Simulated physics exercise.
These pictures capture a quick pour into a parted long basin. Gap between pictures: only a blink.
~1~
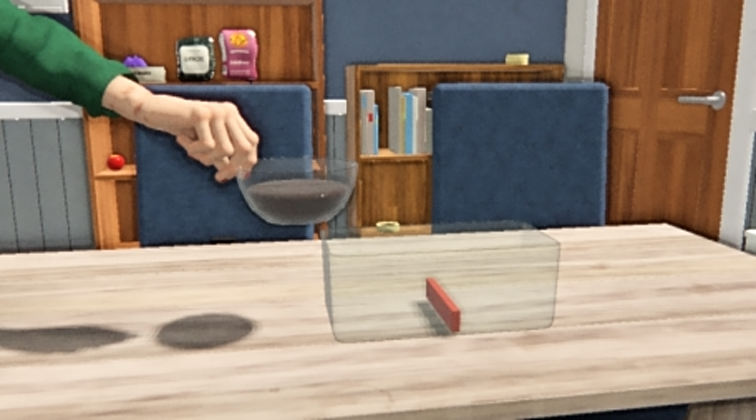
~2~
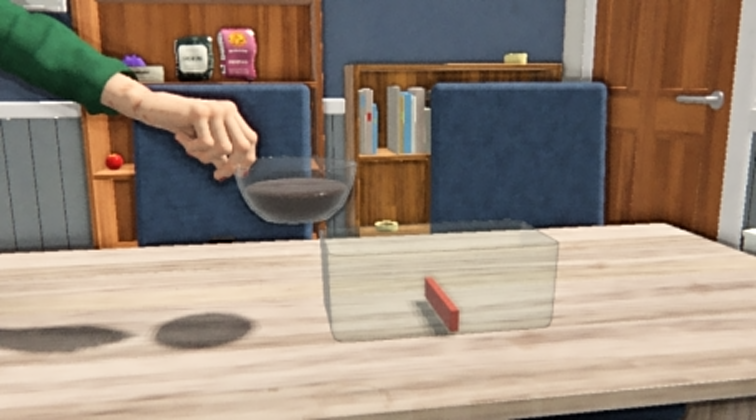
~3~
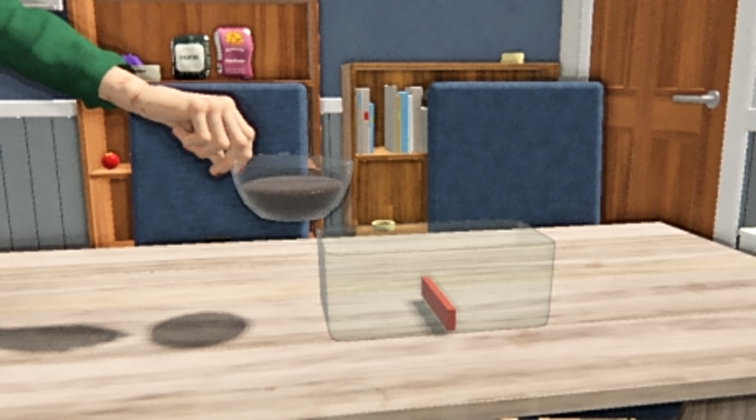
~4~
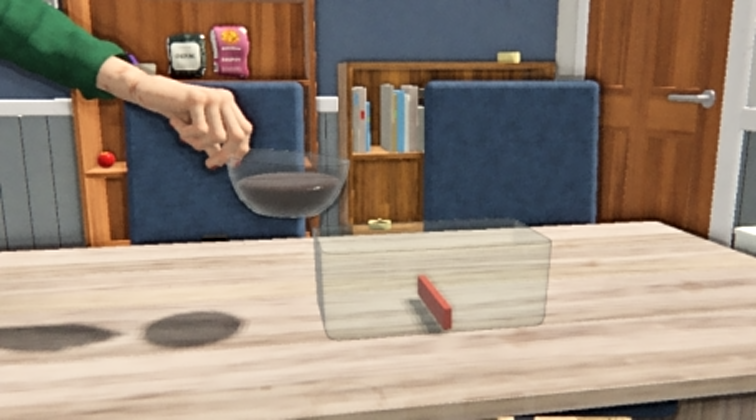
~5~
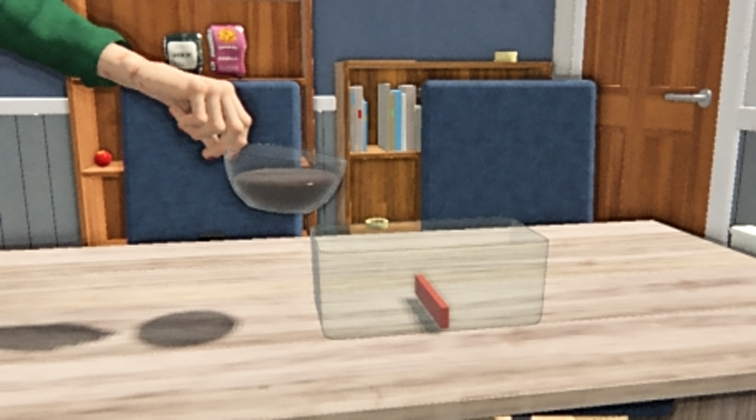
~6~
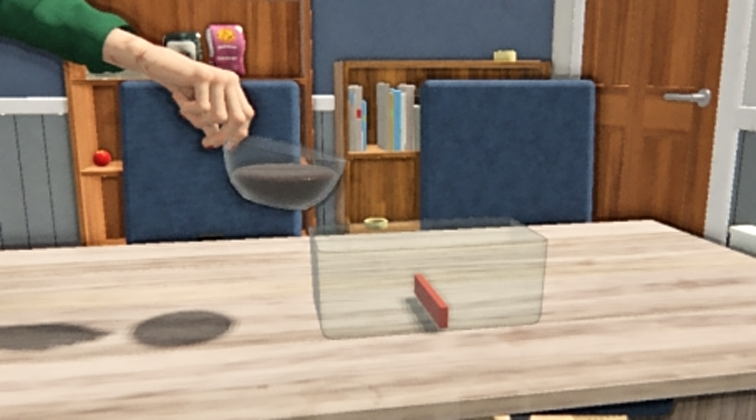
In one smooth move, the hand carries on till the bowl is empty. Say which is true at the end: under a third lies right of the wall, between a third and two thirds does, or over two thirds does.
Low band.
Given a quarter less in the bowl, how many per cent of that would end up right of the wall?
Roughly 10 in a hundred.
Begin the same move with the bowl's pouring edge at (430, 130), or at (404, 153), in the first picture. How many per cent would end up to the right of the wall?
Close to 85 in a hundred, then close to 85 in a hundred.
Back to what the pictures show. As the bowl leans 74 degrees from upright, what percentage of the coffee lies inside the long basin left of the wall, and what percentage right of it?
Left part: Around 10 %. Right part: Around 0 %.
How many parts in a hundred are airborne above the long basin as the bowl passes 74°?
Around 40 in a hundred, more or less.
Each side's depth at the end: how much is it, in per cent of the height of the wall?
Once still, it is 50 % on the left and 10 % on the right.
A moment on, the bowl is tipped part way and 51 per cent is still to pour, 8 is left of the wall and 0 right of it.
Next, the bowl is tipped right over and 0 per cent is still to pour, 77 is left of the wall and 15 right of it.
Then the bowl is tipped right over and 0 per cent is still to pour, 83 is left of the wall and 16 right of it.
Later the bowl is tipped right over and 0 per cent is still to pour, 82 is left of the wall and 17 right of it.
Finally, 82 per cent lies left of the wall, 17 right of it and 1 outside.
